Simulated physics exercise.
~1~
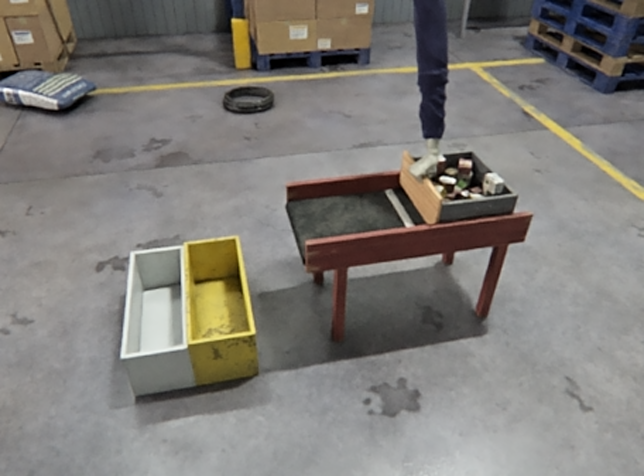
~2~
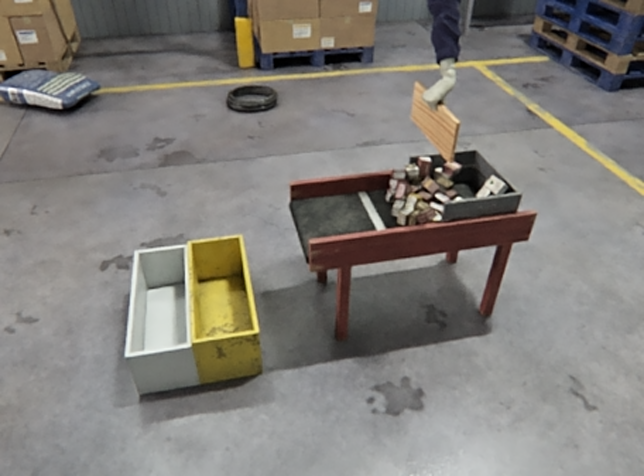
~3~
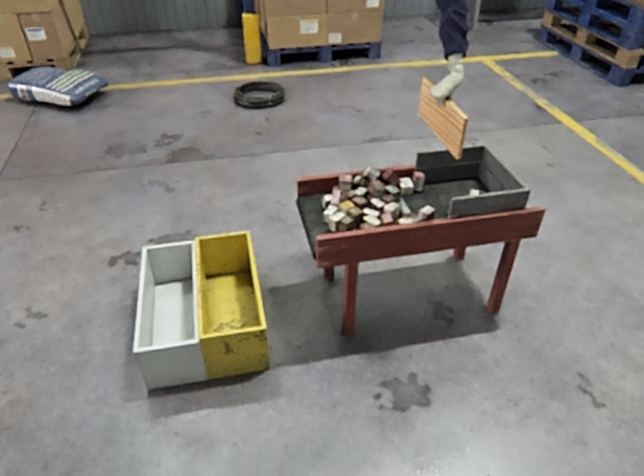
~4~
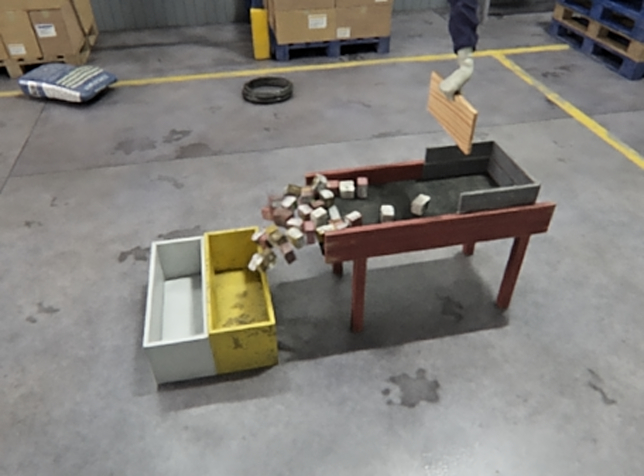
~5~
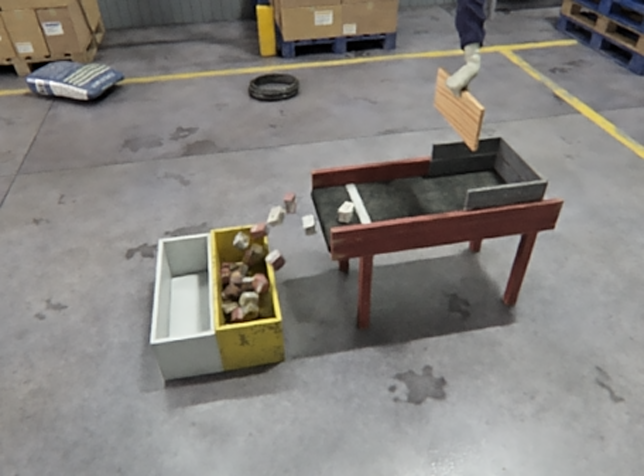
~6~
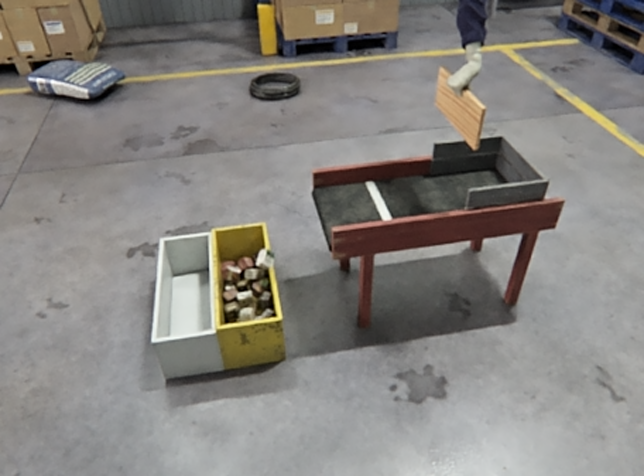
On a grey warehouse floor marked with yellow lines, a short conveyor with red side boards stands to the right of a yellow tub and a white box. A gloved hand raises a wooden gate from the grey pen, where a heap of small cartons lies. The belt carries the cartons left in a loose cluster, and its pale stripe moves along too. They spill off the end and tumble through the air into the yellow tub, with a few stragglers following. Finally the belt is empty, the cartons rest piled in the yellow tub, and the white box holds none.
